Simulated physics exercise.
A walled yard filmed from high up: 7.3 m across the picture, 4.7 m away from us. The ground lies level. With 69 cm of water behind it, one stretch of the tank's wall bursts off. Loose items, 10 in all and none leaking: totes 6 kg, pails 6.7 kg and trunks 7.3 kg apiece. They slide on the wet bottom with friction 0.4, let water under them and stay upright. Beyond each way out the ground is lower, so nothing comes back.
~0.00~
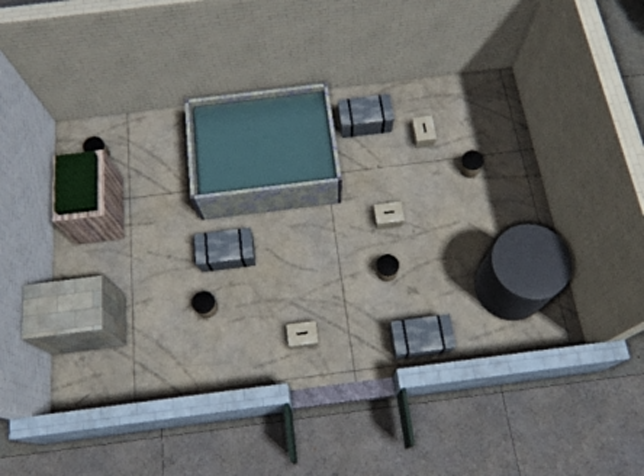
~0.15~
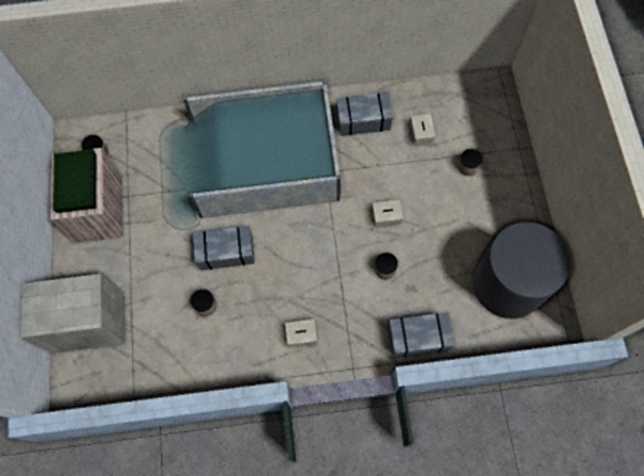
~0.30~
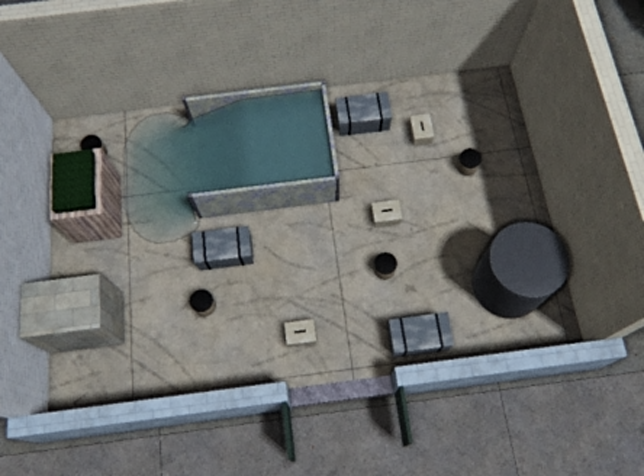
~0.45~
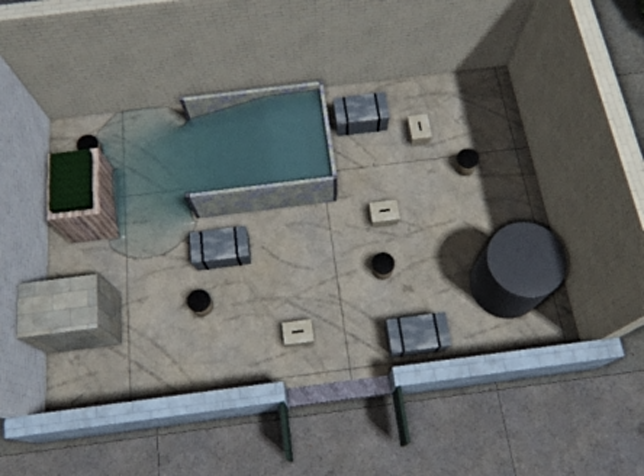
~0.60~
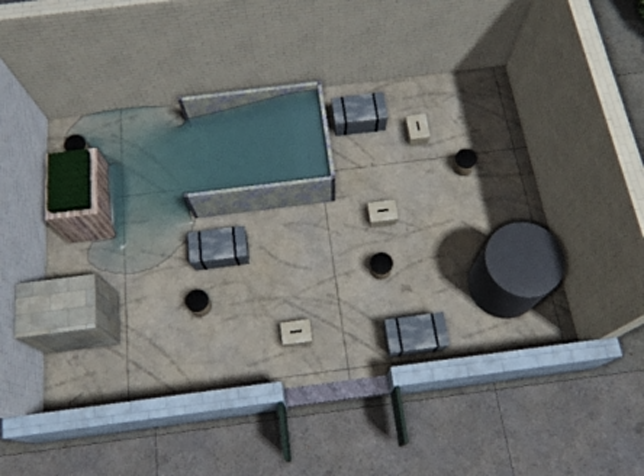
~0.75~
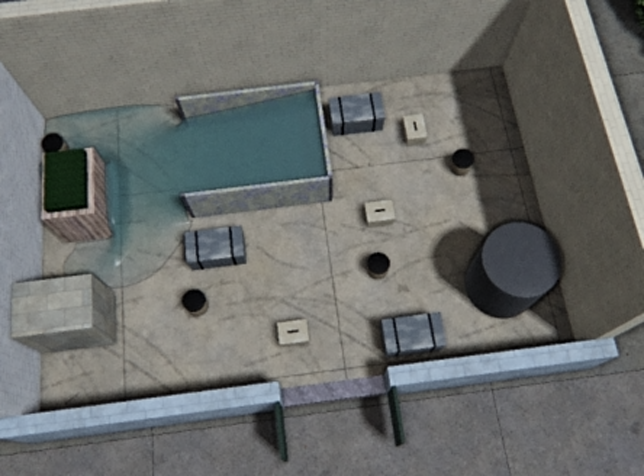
Teal water pouring from the open left side of a tank in a walled yard, spreading around a planter and shifting a dark pail left.
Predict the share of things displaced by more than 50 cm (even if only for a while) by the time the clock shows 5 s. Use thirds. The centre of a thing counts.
Share: From one to two thirds.
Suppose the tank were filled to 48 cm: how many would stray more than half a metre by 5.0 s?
Then 3.
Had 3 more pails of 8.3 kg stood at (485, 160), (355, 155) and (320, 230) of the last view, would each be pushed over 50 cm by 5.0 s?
In that order: Under, less, under.
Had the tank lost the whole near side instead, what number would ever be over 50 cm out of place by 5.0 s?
Then 5.
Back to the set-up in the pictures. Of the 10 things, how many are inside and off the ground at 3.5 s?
1 of them.
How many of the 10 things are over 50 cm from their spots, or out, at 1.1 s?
I count 1.
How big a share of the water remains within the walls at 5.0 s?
Some 98 per cent remains.
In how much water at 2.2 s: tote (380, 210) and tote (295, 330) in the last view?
Roughly 0 and 0 cm.
After 1.1 s 1 of 10 are over 50 cm from their spots; 1 afloat.
After 2.2 s 0 of 10 are over 50 cm from their spots; 1 afloat.
After 3.5 s 2 of 10 are over 50 cm from their spots; 1 afloat.
After 5.0 s 5 of 10 are over 50 cm from their spots, and 5 have been at some point; 4 afloat.
